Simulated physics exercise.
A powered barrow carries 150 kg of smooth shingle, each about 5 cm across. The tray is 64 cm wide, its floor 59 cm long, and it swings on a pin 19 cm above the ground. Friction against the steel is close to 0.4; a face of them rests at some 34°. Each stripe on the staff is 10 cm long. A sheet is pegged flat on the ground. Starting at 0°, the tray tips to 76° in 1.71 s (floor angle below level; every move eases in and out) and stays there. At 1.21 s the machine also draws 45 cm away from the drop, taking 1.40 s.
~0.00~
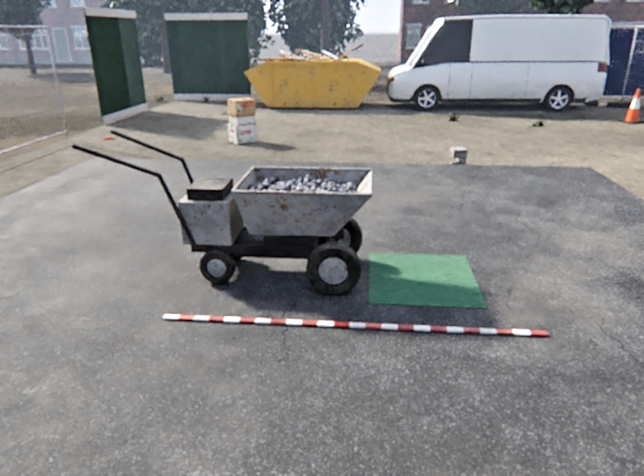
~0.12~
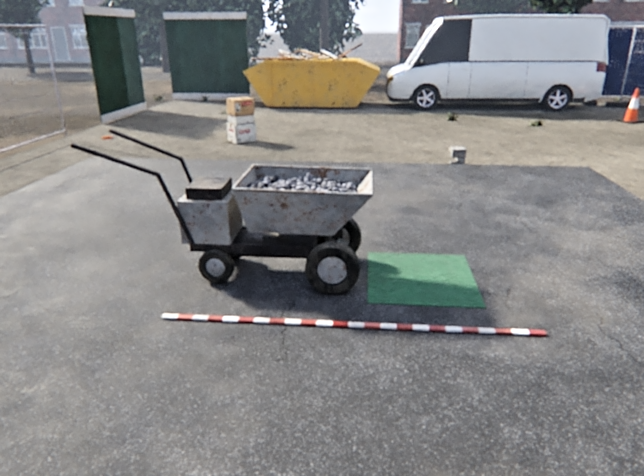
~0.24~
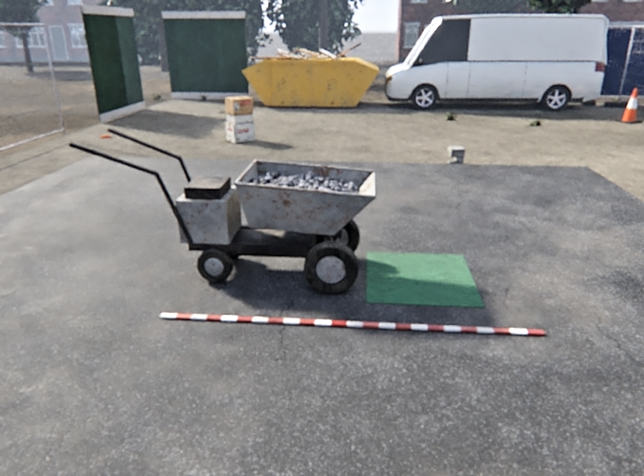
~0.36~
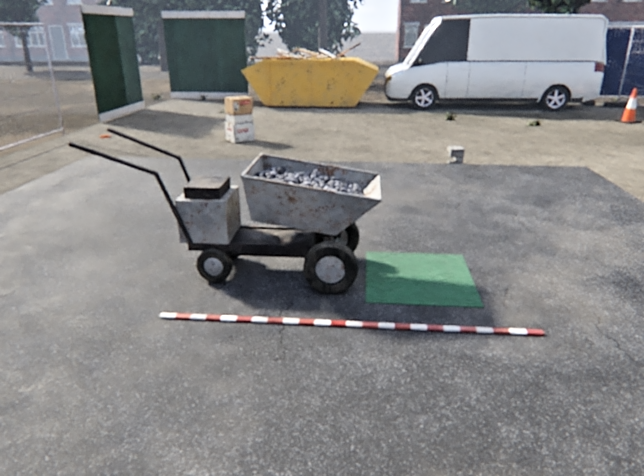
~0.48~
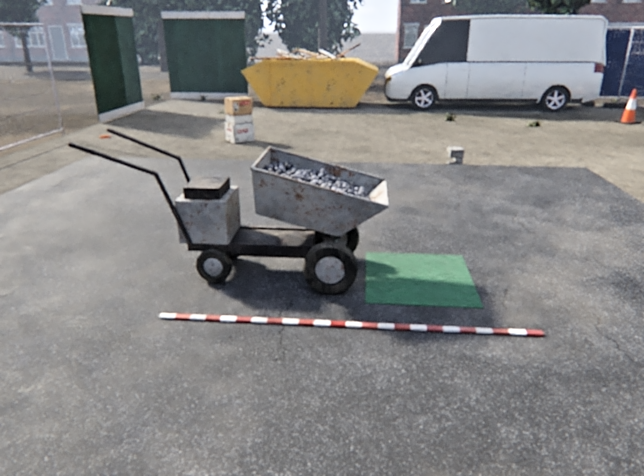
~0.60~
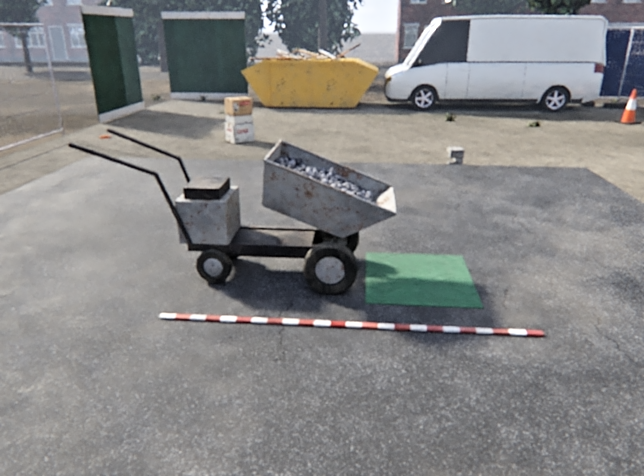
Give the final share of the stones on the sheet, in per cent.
Close to 65 in a hundred.
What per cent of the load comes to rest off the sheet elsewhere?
Near 30 in a hundred.
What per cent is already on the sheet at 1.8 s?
About 50 per cent by then.
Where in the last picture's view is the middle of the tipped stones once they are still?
Their middle is at about (430, 276).
After 1.3 s the floor is at 64°; 97 % in the tray, 3 % on the sheet; the foremost stones are at (434, 260).
After 1.8 s the floor is at 76°; 28 % in the tray, 52 % on the sheet, 20 % off the sheet elsewhere; the foremost stones are at (531, 276).
After 3.1 s the floor is at 76°; 0 % in the tray, 4 % short of the sheet, 65 % on the sheet, 30 % off the sheet elsewhere; the foremost stones are at (593, 288).
After 5.0 s the floor is at 76°; 0 % in the tray, 4 % short of the sheet, 65 % on the sheet, 30 % off the sheet elsewhere; the foremost stones are at (593, 288).
